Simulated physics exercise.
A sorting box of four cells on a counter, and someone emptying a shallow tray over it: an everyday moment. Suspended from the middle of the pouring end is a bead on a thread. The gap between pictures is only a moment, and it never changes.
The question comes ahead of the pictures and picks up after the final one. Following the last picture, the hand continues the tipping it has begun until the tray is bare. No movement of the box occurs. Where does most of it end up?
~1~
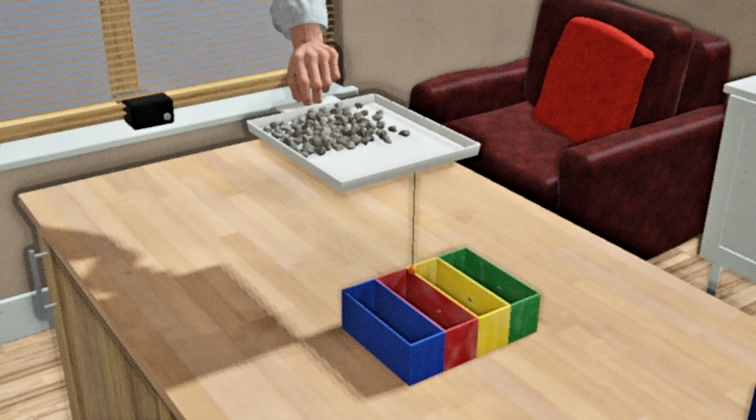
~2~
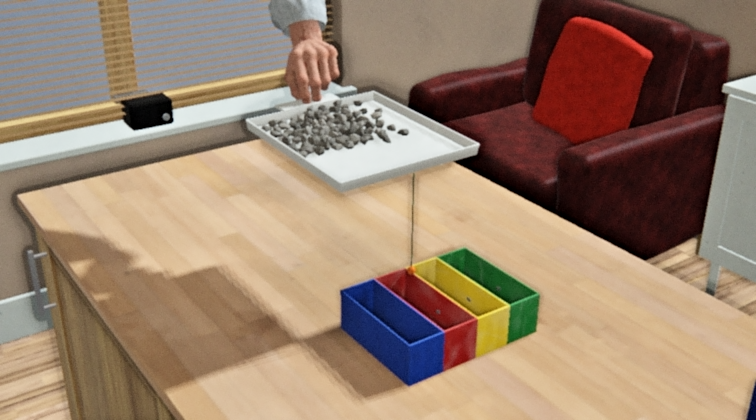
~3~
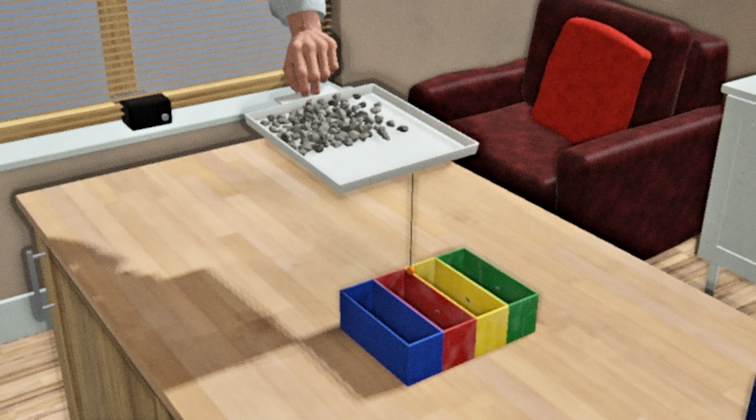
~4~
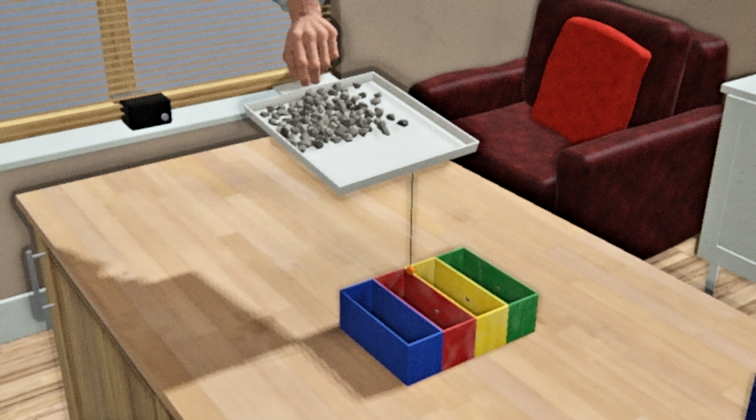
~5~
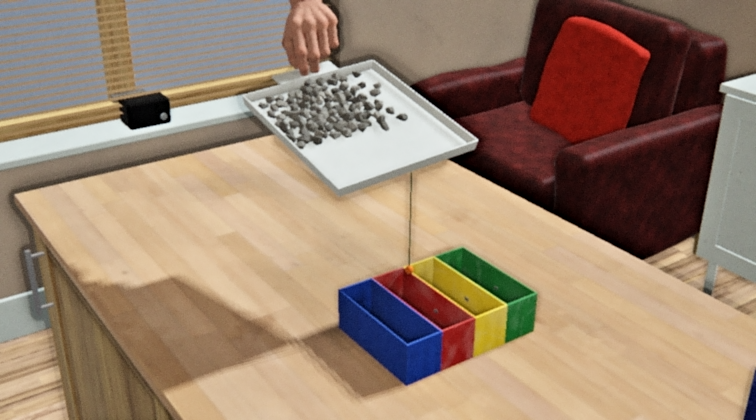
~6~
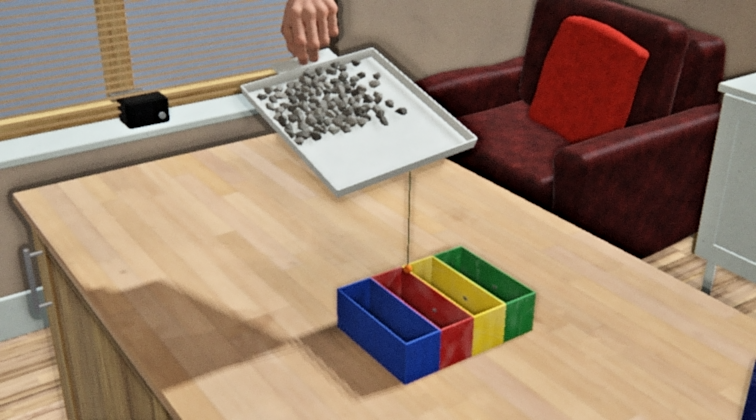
Most ends up in the blue cell.
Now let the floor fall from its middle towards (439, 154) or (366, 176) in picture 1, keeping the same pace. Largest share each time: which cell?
Green, then the blue one.
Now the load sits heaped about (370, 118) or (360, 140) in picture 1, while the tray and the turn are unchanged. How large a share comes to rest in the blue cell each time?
Around 30 percent the first time and around 40 percent the second time.
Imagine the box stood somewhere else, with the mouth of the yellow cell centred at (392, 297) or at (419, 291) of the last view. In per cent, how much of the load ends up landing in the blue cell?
Trial 1 about 10 %, trial 2 about 40 %.
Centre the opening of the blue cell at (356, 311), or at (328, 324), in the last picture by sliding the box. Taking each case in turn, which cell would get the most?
With the first placing it's that blue cell, with the second it's the cell in red.
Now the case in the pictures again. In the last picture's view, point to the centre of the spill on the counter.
Around (330, 372).
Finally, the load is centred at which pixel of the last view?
Near (383, 351), more or less.
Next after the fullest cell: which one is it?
The red cell.
Soon after the last picture, tray tipped steeply; nearly all on the tray; a small part falling or outside the box.
A little later, tray tipped right over; about a third on the tray; about a quarter in the blue cell; a small part in the red cell; a stray few in the yellow cell; about a third falling or outside the box.
Later still, tray tipped past a quarter turn; about a third in the blue cell; about a quarter in the red cell; a stray few in the yellow cell; about half falling or outside the box.
At rest, tray tipped past a quarter turn; about a third in the blue cell; about a quarter in the red cell; a stray few in the yellow cell; none in the green cell; about half outside the box.
